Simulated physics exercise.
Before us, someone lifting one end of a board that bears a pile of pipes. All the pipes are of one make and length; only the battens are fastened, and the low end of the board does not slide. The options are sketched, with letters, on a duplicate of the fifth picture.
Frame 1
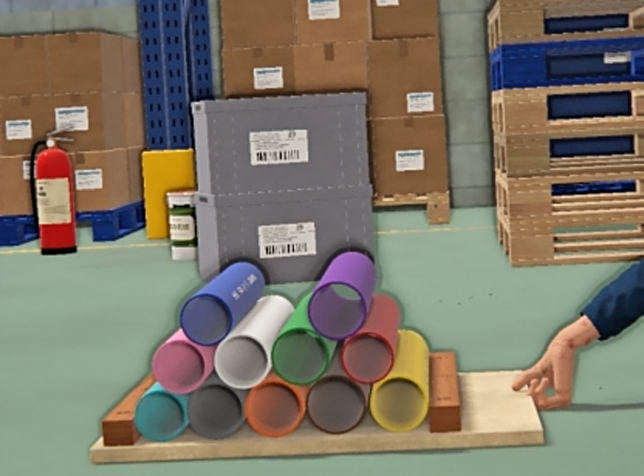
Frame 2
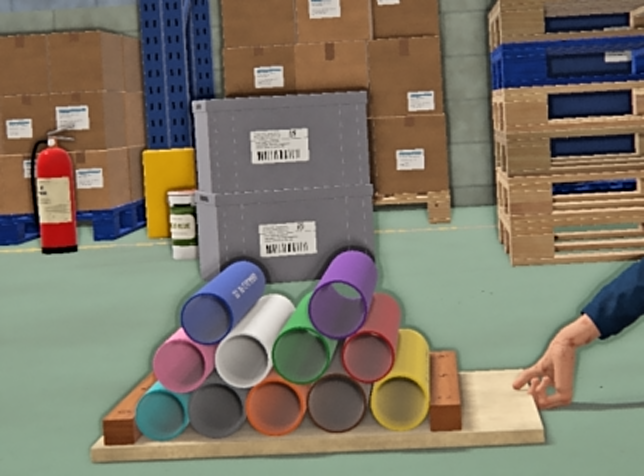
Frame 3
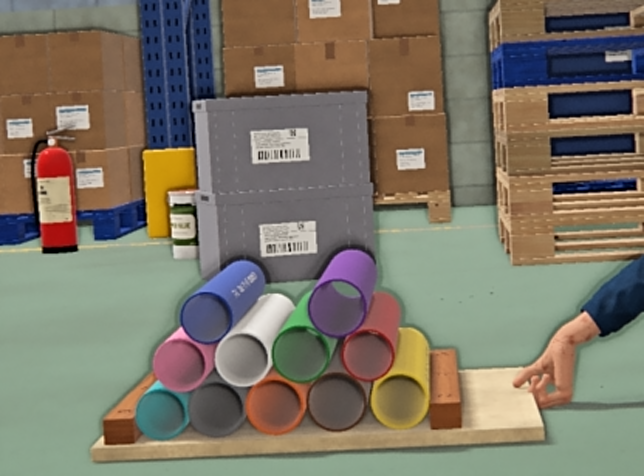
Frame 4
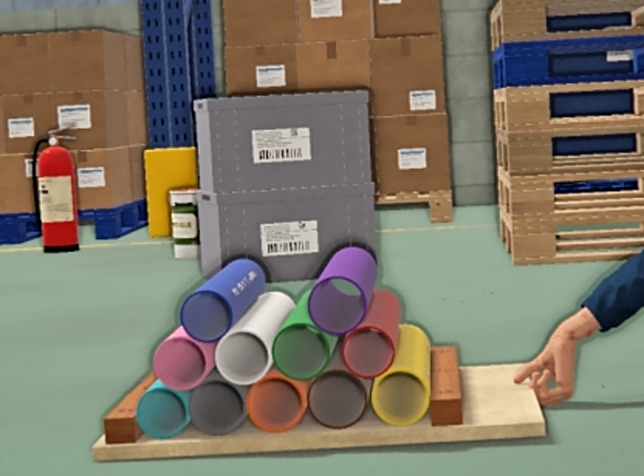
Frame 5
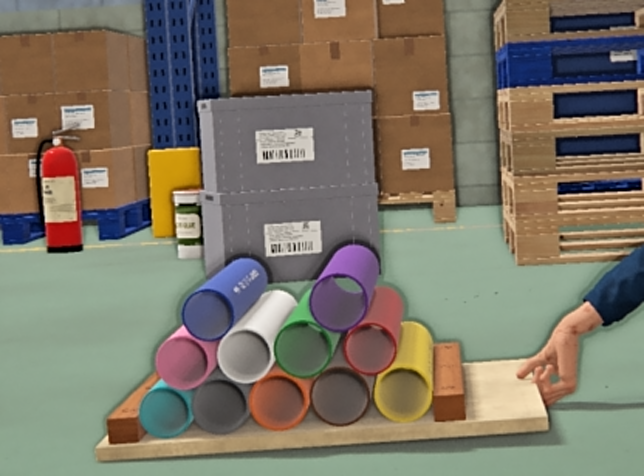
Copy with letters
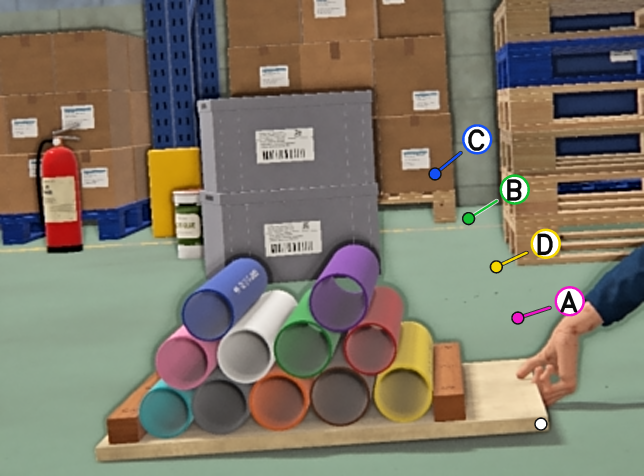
A hand in a dark blue sleeve holds the right end of a pale wooden board in a warehouse, seen from the front. Colourful pipes are piled between two reddish-brown battens, with blue and purple on top, before grey crates, brown boxes, a red extinguisher at left and stacked pallets at right. The hand barely raises its end, the pile keeps its arrangement, and the view shifts very slightly.
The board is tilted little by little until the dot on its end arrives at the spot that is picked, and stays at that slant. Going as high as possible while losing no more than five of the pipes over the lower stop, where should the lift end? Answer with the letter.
The last mark within the limit is B.
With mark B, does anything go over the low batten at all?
Yes, at B.
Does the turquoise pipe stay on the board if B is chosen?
Yes, with B.
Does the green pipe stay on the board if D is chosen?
The green pipe: Yes.
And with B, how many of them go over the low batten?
It comes to five.
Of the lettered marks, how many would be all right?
Three of them.
On the marked copy, A at (518, 318); B at (469, 218); C at (435, 174); D at (496, 267); the white dot at (541, 424).
Taking B. A third of the way, board at 18°.
Two thirds of the way, board at 29°.
When it is over, board at 29°, five over the low batten.
As for the rest, A none over the low batten; C six over the low batten; D one over the low batten (pink).
